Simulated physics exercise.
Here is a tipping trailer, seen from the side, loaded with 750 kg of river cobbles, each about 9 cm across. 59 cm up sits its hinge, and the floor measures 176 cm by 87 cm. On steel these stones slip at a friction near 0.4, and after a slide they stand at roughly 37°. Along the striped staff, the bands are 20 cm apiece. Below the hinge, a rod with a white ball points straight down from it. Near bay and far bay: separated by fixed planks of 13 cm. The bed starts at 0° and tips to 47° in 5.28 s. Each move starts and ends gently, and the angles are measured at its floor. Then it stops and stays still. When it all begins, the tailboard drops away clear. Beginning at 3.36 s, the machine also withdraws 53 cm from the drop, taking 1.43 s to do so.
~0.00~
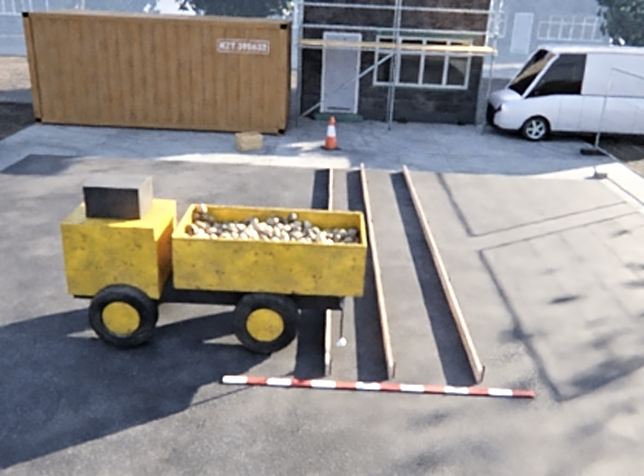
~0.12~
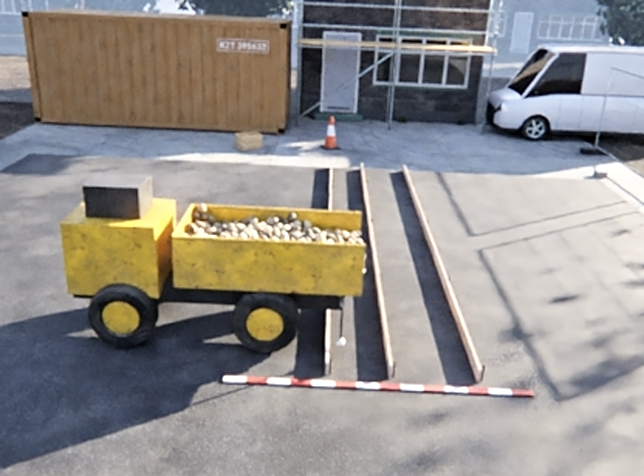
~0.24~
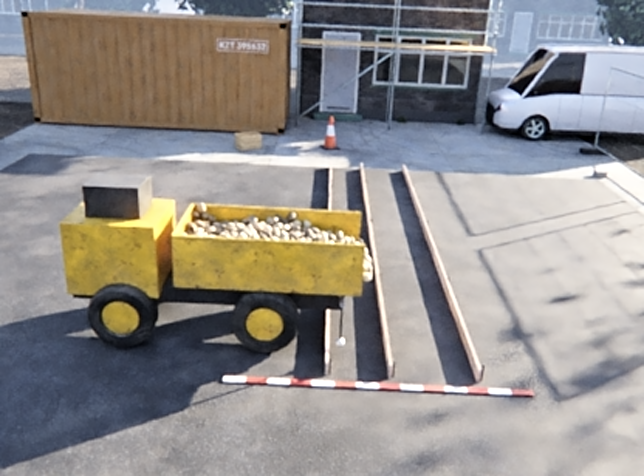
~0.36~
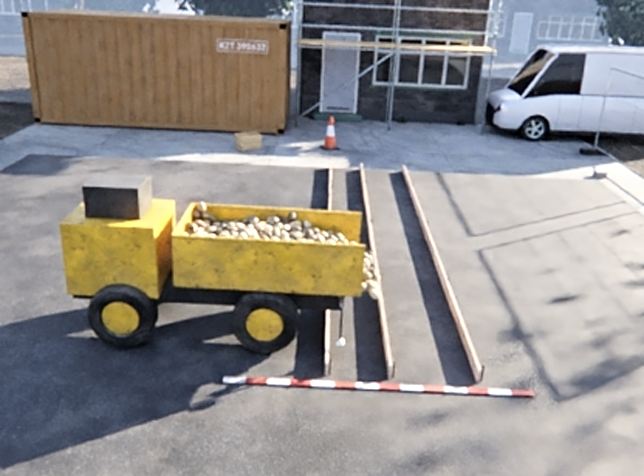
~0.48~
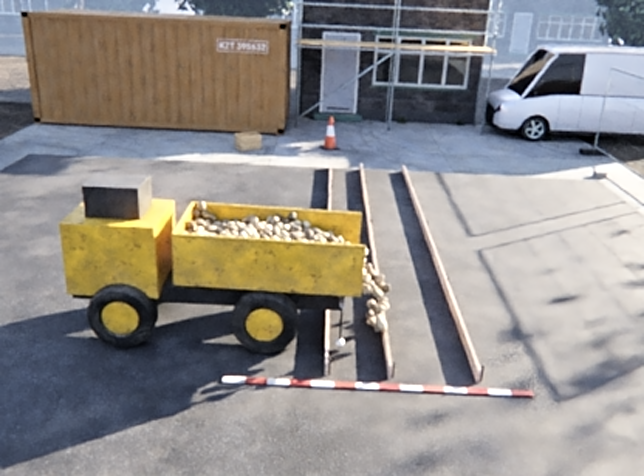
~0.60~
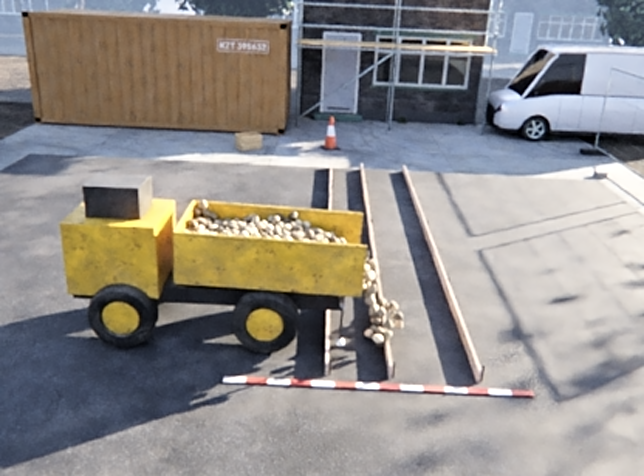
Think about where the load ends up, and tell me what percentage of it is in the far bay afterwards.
Roughly 60 per cent of the load.
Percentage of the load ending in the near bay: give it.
Near 35 in a hundred.
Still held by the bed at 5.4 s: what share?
Estimate: Approx. 0 %.
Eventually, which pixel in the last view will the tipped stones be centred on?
Their middle is at about (400, 325).
After 4.0 s the floor is at 40°; 8 % in the bed, 34 % in the near bay, 58 % in the far bay; the foremost stones are at (458, 316).
After 5.4 s the floor is at 47°; 0 % in the bed, 1 % short of the bays, 37 % in the near bay, 61 % in the far bay, 1 % past the last board; the foremost stones are at (475, 327).
After 5.7 s the floor is at 47°; 0 % in the bed, 1 % short of the bays, 37 % in the near bay, 61 % in the far bay, 1 % past the last board; the foremost stones are at (475, 327).
After 8.4 s the floor is at 47°; 0 % in the bed, 1 % short of the bays, 37 % in the near bay, 61 % in the far bay, 1 % past the last board; the foremost stones are at (475, 327).
